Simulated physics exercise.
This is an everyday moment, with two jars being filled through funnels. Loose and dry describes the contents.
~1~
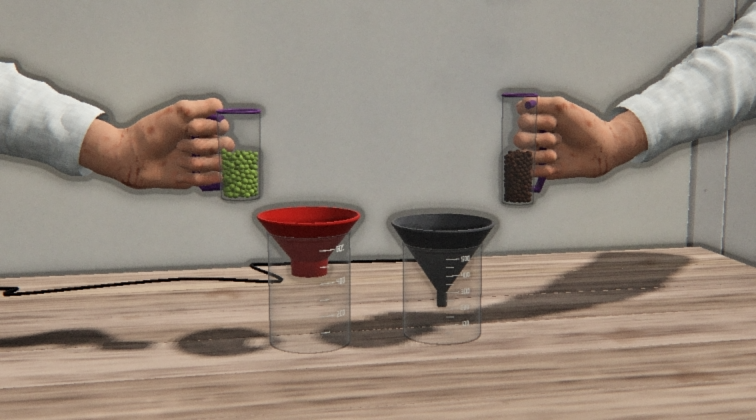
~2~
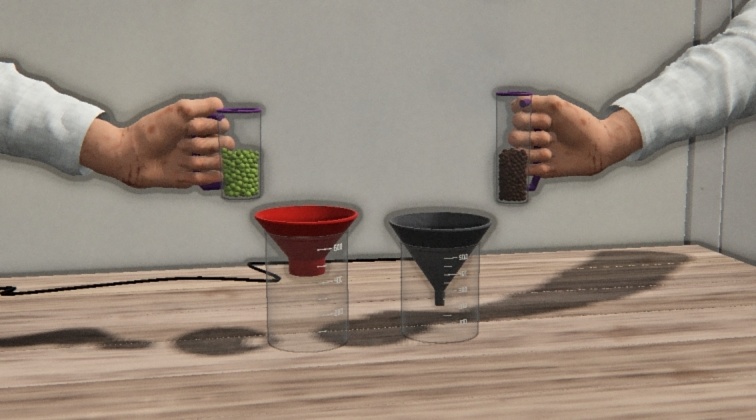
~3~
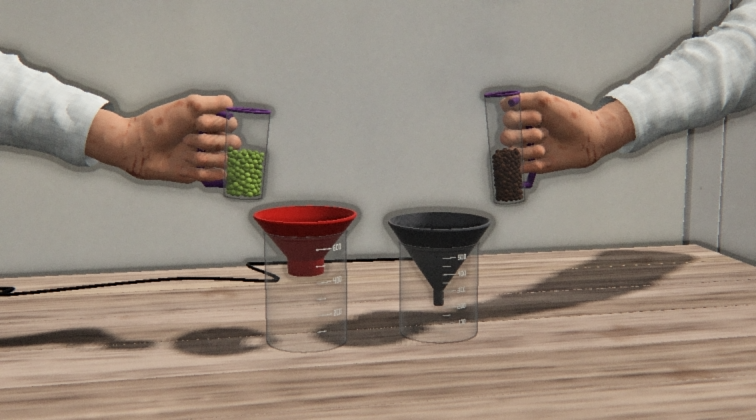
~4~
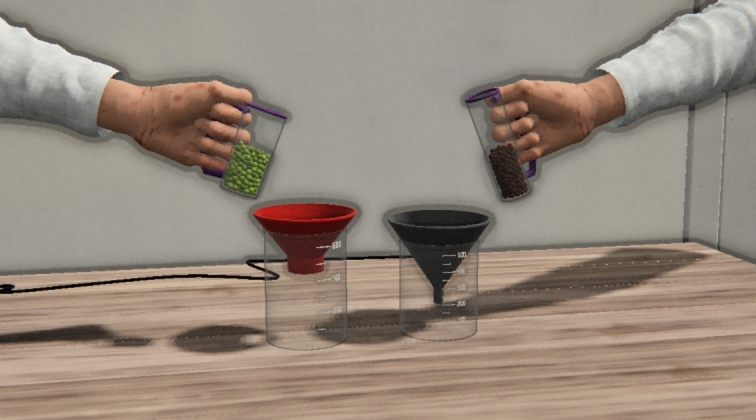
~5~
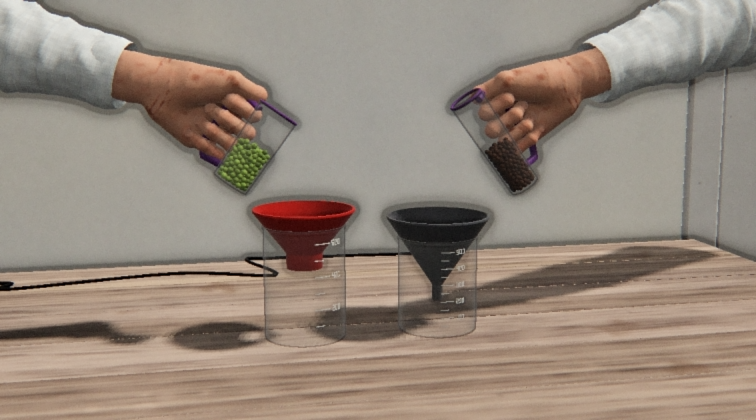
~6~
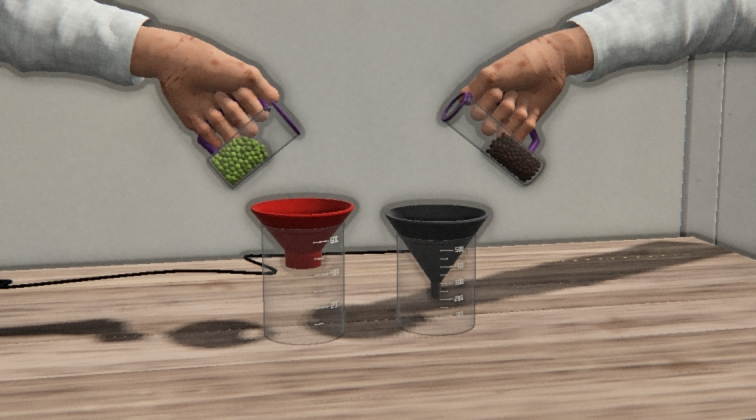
The clip opens with two hands holding clear cups upright, green peas on the left and dark brown pieces on the right, above a red funnel and a dark grey funnel set in clear containers. The hands then steadily tilt both cups inward, ending steeply slanted with their contents still inside.
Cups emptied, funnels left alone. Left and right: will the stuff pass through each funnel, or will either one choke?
As I see it, left funnel: I expect it will drain completely, right funnel: I expect it will get stuck.
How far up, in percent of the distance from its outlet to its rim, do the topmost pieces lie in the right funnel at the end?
Looks like around 65 in a hundred to me.
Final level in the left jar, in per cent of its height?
Reading: Around 10 %.
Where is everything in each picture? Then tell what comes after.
Left funnel (309, 224), outlet at (309, 274), about 6 pieces wide; left cup (240, 155), holding dried peas; right funnel (443, 230), outlet at (442, 307), under two pieces wide; right cup (519, 149), holding allspice berries, in the first frame.
Left cup (240, 154), upright; right cup (513, 148), upright, in the second frame.
Left cup (246, 154), tipped 5°; right cup (506, 148), tipped 5°, in the third frame.
Left cup (252, 151), tipped 20°; right cup (500, 146), tipped 20°, in the fourth frame.
Left cup (254, 148), tipped 35°; right cup (495, 143), tipped 35°, in the fifth frame.
Left funnel (303, 215), outlet at (303, 265); left cup (253, 146), tipped 51°; right funnel (437, 221), outlet at (436, 297); right cup (494, 140), tipped 51°, in the sixth frame.
Then, 0.24 s later than the last frame, left, every one still in the cup; right, every one still in the cup.
Then, 0.56 s later than the last frame, left, every one still in the cup; right, every one still in the cup.
Then, 0.89 s later than the last frame, left, the larger part still in the cup, about a tenth in or over the funnel, just a few down in the jar; right, almost all still in the cup, just a few in or over the funnel.
When it is over, left, every one down in the jar; right, almost all stuck in the funnel, just a few down in the jar.
